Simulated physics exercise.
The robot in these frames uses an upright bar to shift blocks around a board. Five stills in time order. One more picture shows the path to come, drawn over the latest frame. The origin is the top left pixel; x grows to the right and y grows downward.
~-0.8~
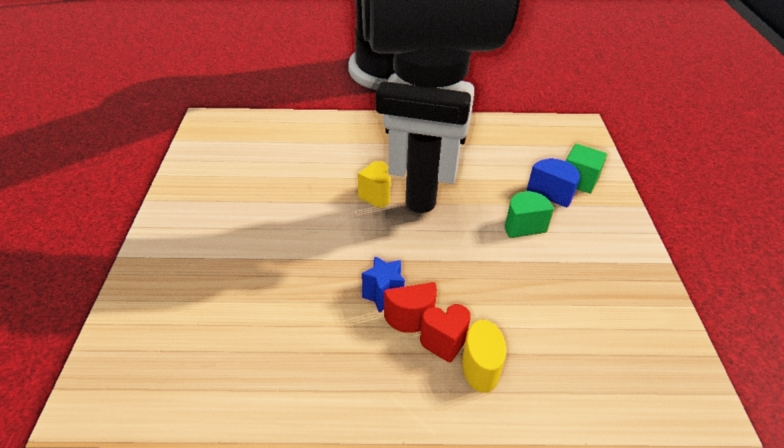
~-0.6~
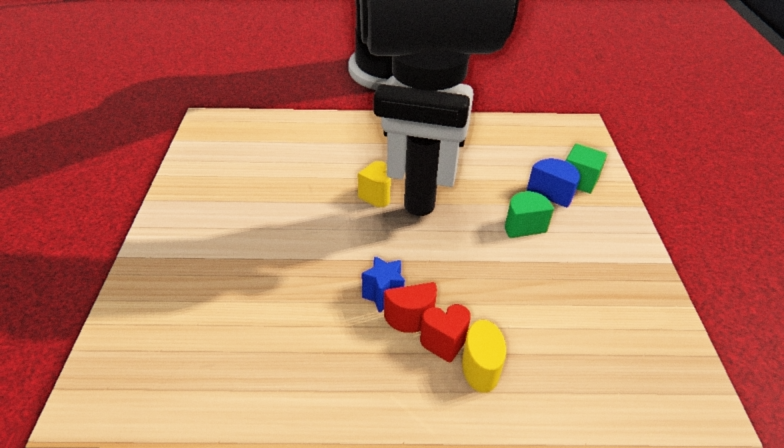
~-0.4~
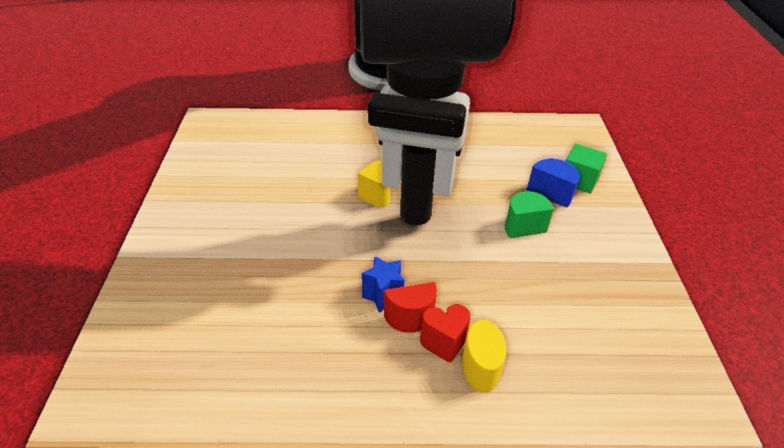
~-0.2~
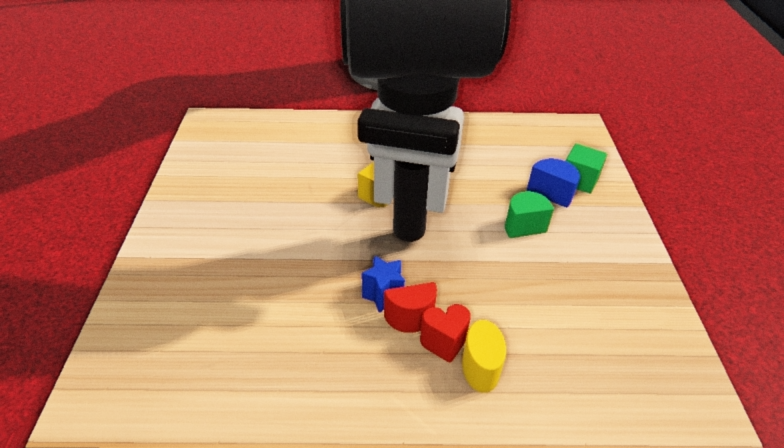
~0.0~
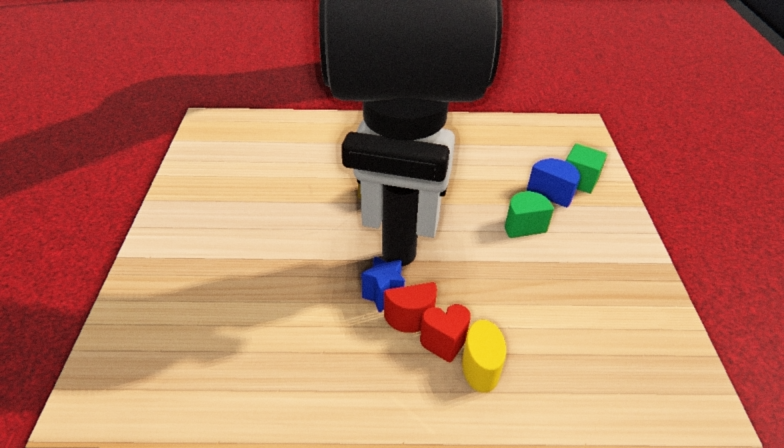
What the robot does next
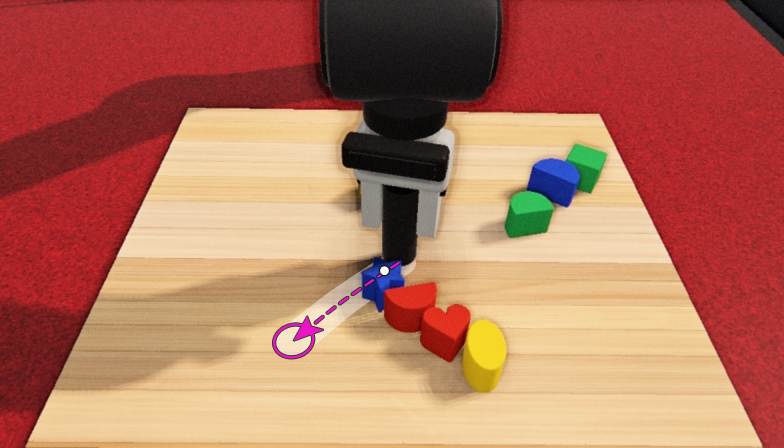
The footage shows a robot's upright black bar above a wooden board of colourful blocks, barely moving at first, then sliding toward the viewer and slightly left until it is beside the blue star, while the blocks stay still.
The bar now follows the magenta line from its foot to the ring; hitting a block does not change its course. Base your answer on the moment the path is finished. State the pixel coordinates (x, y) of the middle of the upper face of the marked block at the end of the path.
I predict (367, 296).
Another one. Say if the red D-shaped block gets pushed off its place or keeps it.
Once the path ends, it is where it was.
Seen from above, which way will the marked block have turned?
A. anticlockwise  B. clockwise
A
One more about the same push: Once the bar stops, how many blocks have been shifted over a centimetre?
Count: 1.
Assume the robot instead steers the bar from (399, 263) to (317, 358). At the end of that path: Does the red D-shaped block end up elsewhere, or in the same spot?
By the last moment of the path, the red D-shaped block has shifted.
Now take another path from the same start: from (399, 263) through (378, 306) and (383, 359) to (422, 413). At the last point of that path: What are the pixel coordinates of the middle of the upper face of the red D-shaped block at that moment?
I predict (413, 318).
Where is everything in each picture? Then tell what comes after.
Bar's lower end at (421, 204); blue star block at (384, 271); red D-shaped block at (413, 295), in the first frame.
Bar at (419, 207); blocks still, in the second frame.
Bar at (416, 216); blocks still, in the third frame.
Bar at (409, 232); blocks still, in the fourth frame.
Bar at (399, 255); blue star block at (384, 271); red D-shaped block at (413, 295), in the fifth frame.
Drawn move, from (399, 263) through (348, 297) to (294, 341); the dot is on the blue star block.
On the path given first. One third of the way, bar at (364, 279); blue star block at (372, 287), turned 25° anticlockwise.
Two thirds of the way, bar at (329, 305); blue star block at (367, 296), turned 70° anticlockwise.
At the end, bar at (292, 334); blue star block at (367, 296), turned 70° anticlockwise; red D-shaped block still.
